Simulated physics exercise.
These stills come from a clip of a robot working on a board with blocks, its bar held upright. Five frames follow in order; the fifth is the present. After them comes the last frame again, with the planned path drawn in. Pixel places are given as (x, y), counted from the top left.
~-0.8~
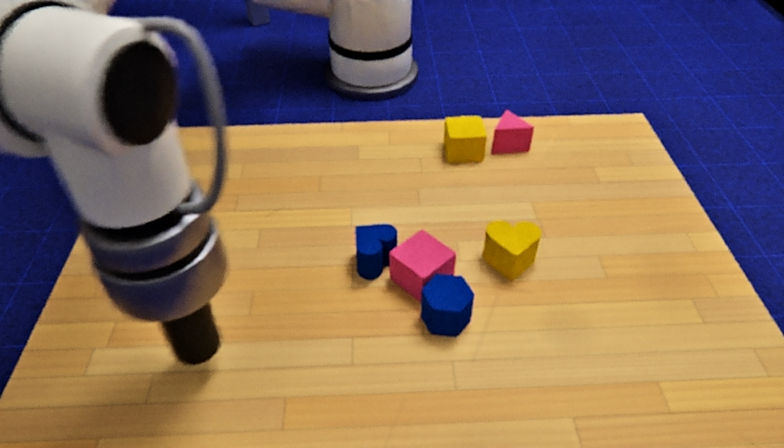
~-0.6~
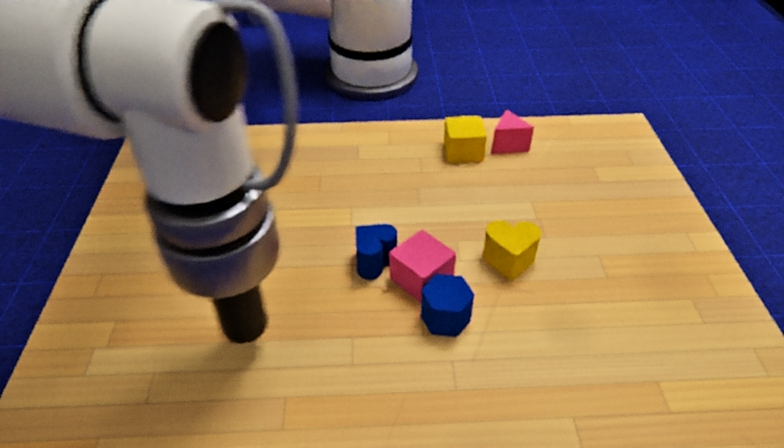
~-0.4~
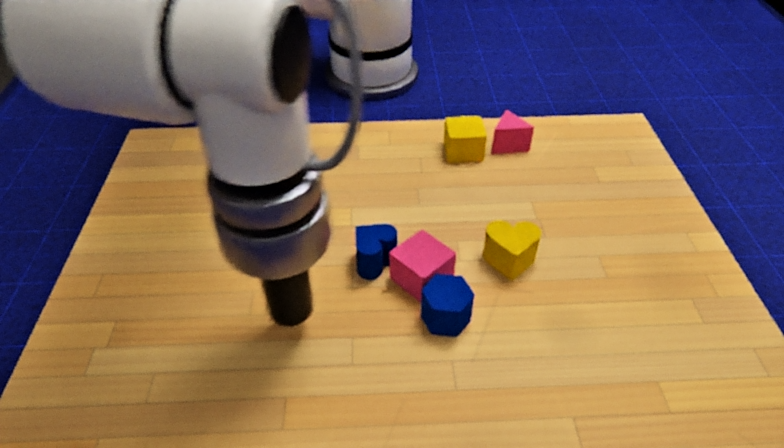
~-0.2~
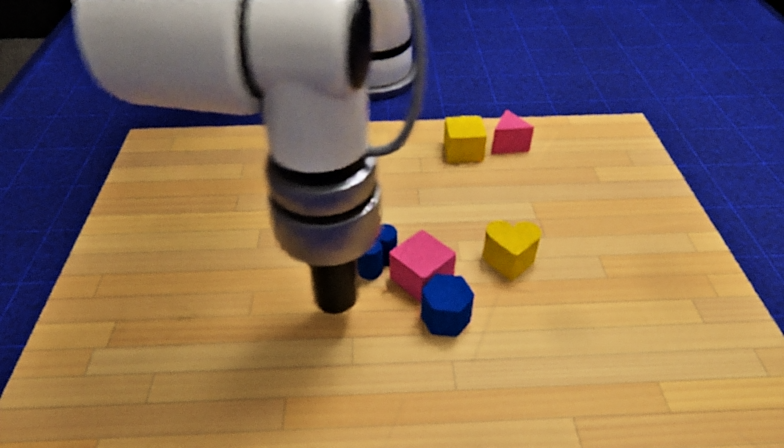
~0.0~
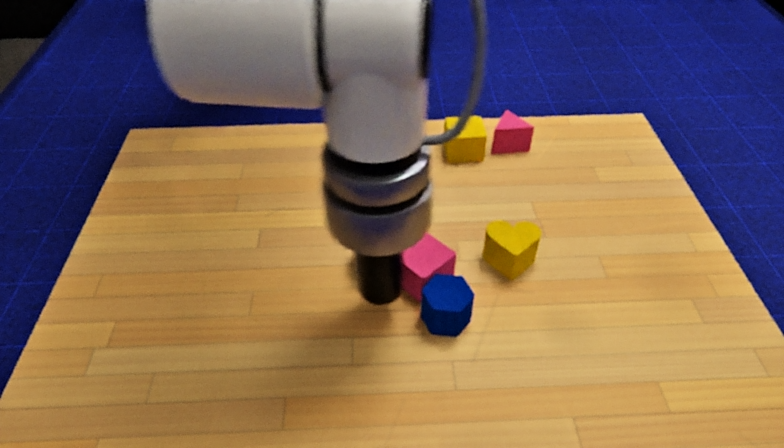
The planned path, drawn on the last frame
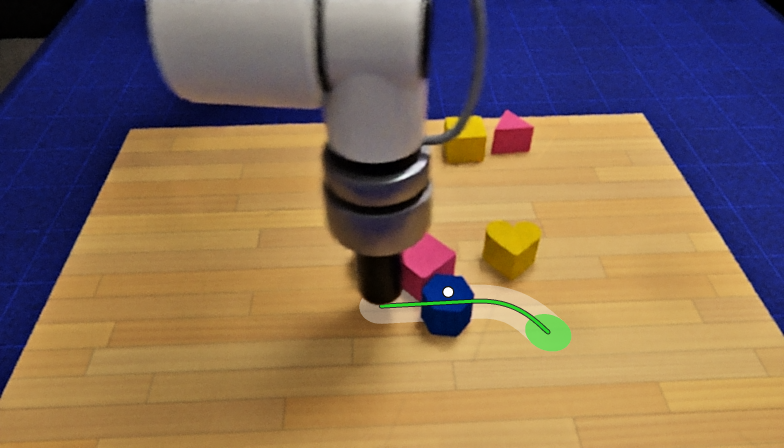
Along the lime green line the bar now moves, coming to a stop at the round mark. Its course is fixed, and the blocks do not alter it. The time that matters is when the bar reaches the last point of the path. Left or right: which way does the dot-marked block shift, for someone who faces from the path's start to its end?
Moves right.
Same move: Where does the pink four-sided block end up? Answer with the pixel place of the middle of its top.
Somewhere near (445, 243).
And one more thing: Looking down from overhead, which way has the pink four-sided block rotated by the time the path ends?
Anticlockwise, looking down.
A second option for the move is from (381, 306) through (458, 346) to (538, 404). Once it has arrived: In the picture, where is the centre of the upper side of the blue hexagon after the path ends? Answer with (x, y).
It is at (503, 300).
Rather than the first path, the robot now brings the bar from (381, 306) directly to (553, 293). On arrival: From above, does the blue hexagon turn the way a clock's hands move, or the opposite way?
Twists clockwise.
Drawn move, from (381, 306) by way of (439, 303) and (497, 303) to (548, 332); the dot is on the blue hexagon.
On the path given first. One third of the way, bar at (441, 286); pink four-sided block at (444, 243), turned 45° anticlockwise; blue hexagon at (486, 297), turned 20° clockwise.
Two thirds of the way, bar at (501, 286); pink four-sided block at (445, 243), turned 50° anticlockwise; blue hexagon at (529, 310), turned 85° clockwise.
At the end, bar at (553, 316); pink four-sided block at (445, 243), turned 50° anticlockwise; blue hexagon at (566, 349), turned 130° clockwise; yellow heart-shaped block still.
